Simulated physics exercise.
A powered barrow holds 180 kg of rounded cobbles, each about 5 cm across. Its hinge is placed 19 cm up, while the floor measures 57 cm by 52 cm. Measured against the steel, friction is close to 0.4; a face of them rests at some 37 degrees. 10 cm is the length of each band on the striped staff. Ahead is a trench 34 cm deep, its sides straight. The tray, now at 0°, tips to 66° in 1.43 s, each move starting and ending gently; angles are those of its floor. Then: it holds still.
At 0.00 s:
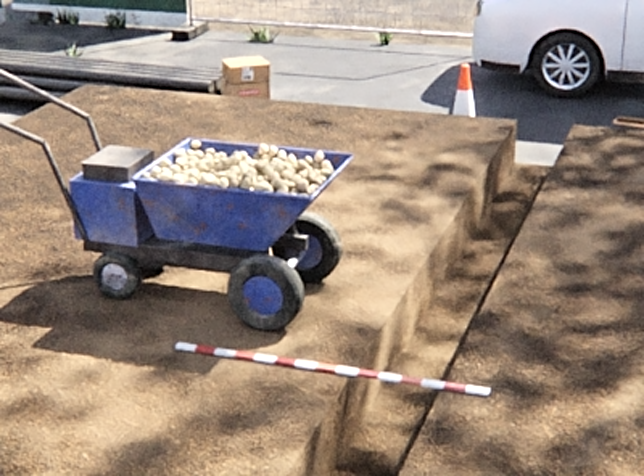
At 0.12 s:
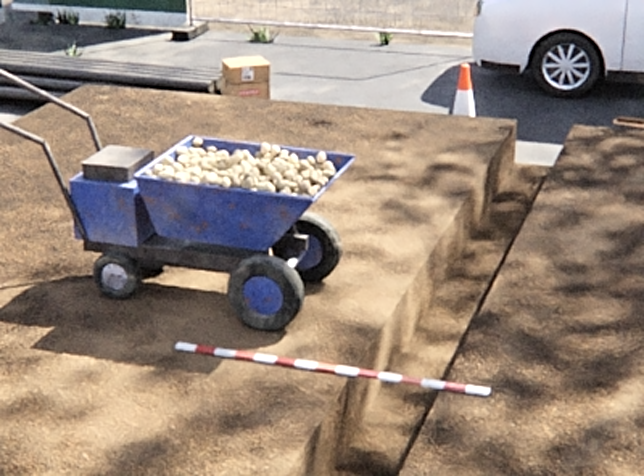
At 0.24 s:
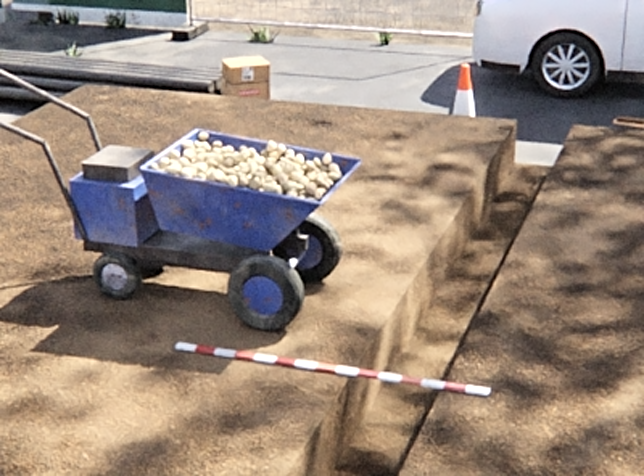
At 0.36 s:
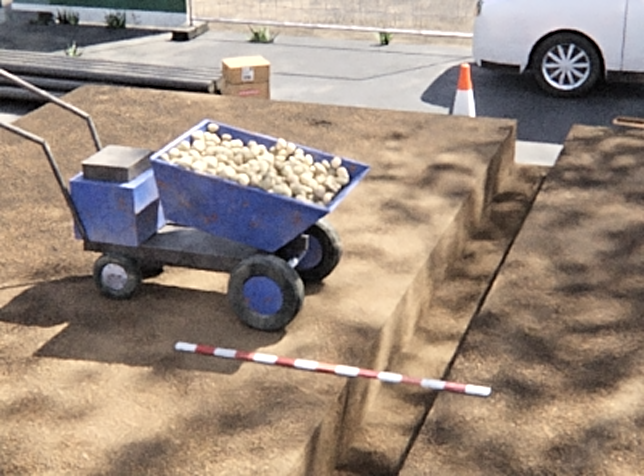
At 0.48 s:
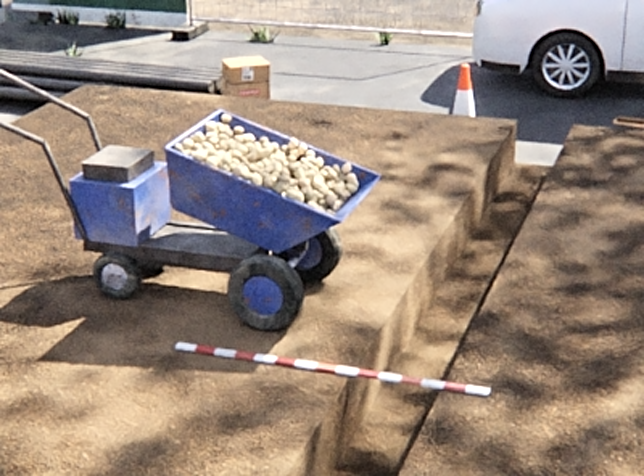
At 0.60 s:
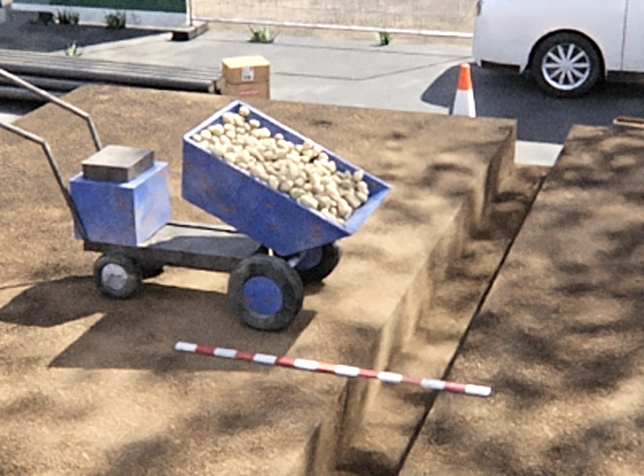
Blue powered barrow standing beside a straight-sided trench, its tray of pale rounded cobbles tilting steadily forward to the right.
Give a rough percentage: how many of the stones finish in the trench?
98 %.
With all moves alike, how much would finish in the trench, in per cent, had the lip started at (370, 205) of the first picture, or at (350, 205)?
First place roughly 45%, second roughly 65%.
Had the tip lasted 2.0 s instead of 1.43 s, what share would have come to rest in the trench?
Estimate: About 100 %.
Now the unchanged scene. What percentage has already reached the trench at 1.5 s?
Some 35 per cent of the load by that point.
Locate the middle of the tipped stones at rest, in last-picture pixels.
The resting stones are centred at roughly (432, 363).
After 1.1 s the floor is at 56°; 99 % in the tray; the foremost stones are at (395, 273).
After 1.5 s the floor is at 66°; 64 % in the tray, 36 % in the trench; the foremost stones are at (471, 338).
After 1.9 s the floor is at 66°; 34 % in the tray, 64 % in the trench, 2 % past the trench; the foremost stones are at (529, 339).
After 3.8 s the floor is at 66°; 0 % in the tray, 98 % in the trench, 2 % past the trench; the foremost stones are at (575, 341).
